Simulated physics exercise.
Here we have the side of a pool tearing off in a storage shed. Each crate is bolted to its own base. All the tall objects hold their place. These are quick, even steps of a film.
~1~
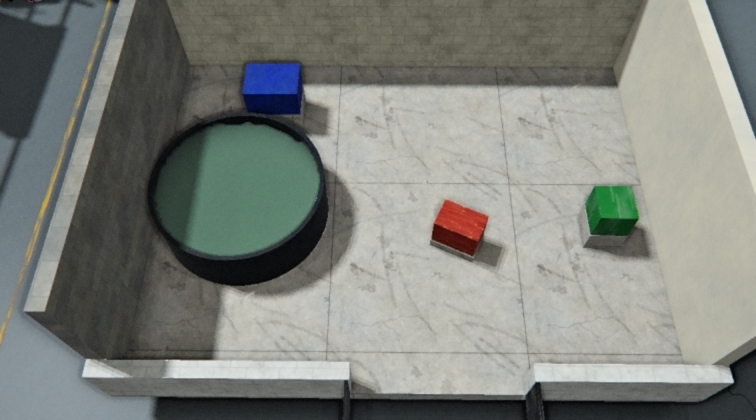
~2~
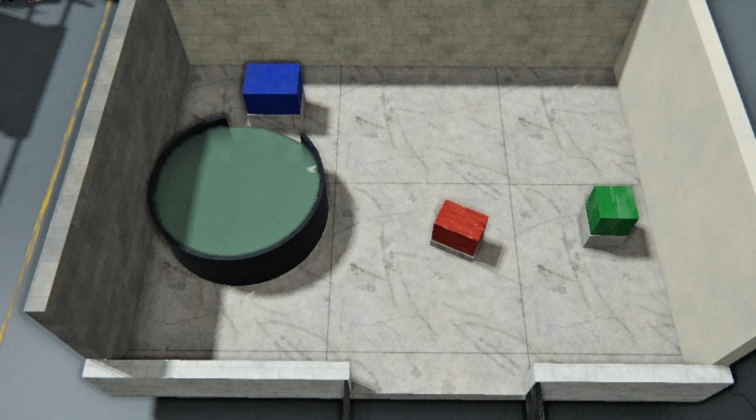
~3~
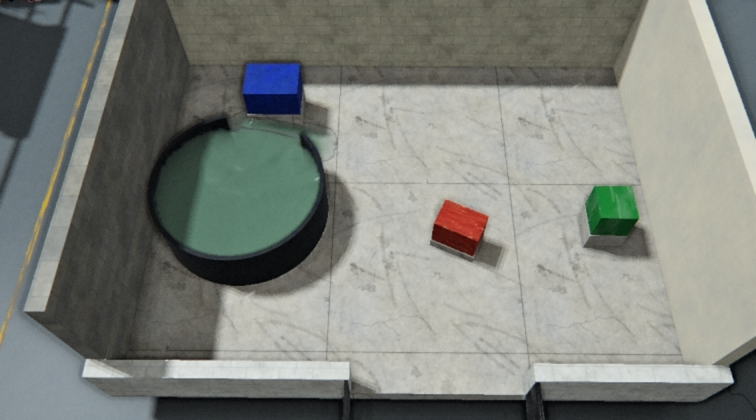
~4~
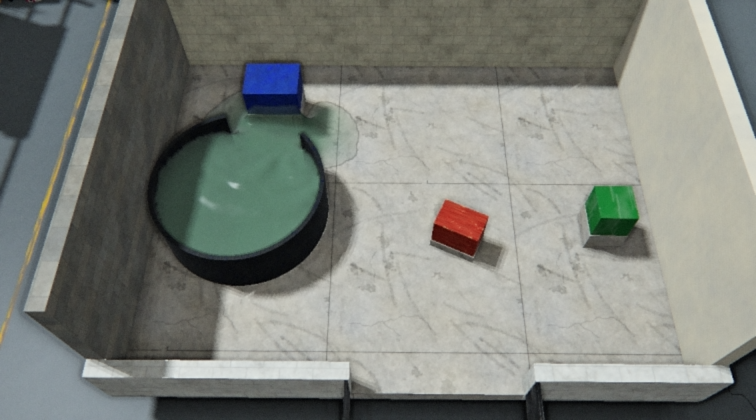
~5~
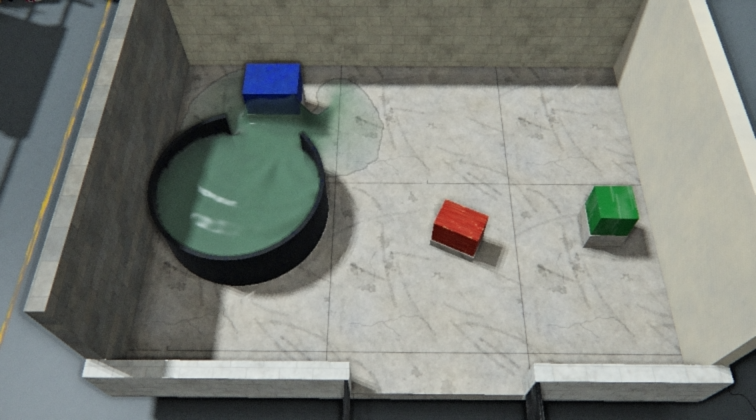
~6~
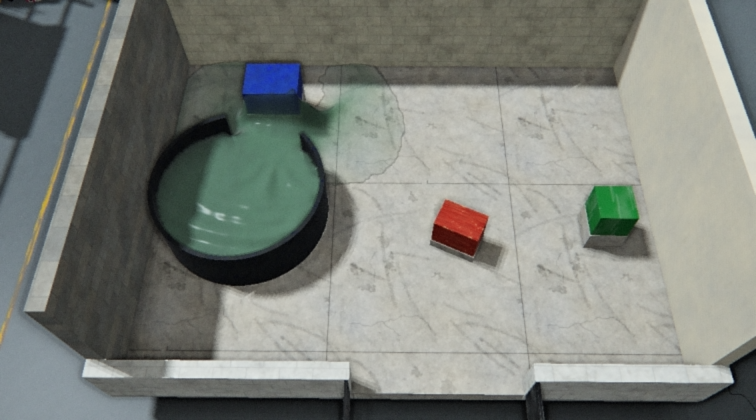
Green water pouring through a gap in the round pool's far side, spreading around the blue block and across the pale floor.
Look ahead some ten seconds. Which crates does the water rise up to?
One by one: The blue crate is wetted; the green crate escapes dry; the red crate escapes dry.
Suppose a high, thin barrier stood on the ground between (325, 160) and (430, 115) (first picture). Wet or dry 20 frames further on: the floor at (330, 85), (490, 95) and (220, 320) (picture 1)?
In that order: Covered, awash, not flooded.
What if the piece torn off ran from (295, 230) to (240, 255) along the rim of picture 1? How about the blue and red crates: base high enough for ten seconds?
Then: Blue crate keeps dry; red crate is safe.
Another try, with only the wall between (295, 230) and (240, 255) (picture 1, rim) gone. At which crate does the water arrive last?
I say the crate marked blue.
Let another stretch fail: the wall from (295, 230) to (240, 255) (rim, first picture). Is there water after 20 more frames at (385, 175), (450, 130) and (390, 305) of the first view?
In turn: Dry, clear, awash.
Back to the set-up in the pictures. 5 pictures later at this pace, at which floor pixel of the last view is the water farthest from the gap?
Around (514, 72).
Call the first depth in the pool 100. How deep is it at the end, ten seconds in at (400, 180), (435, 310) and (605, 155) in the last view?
In that order: 6, 8 and 16 per cent.
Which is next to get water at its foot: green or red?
That is the crate marked red.
A moment on, water covers 25 % of the floor; the blue crate water round its plinth, the green crate not reached, the red crate not reached.
Next, water covers 45 % of the floor; the blue crate water round its plinth, the green crate not reached, the red crate water round its plinth.
Then, water covers 60 % of the floor; the blue crate water round its plinth, the green crate water round its plinth, the red crate water round its plinth.
Later, water covers 75 % of the floor; the blue crate water round its plinth, the green crate water round its plinth, the red crate water round its plinth.
In the end, water covers 100 % of the floor; the blue crate was topped, the green crate stayed above the water, the red crate stayed above the water.
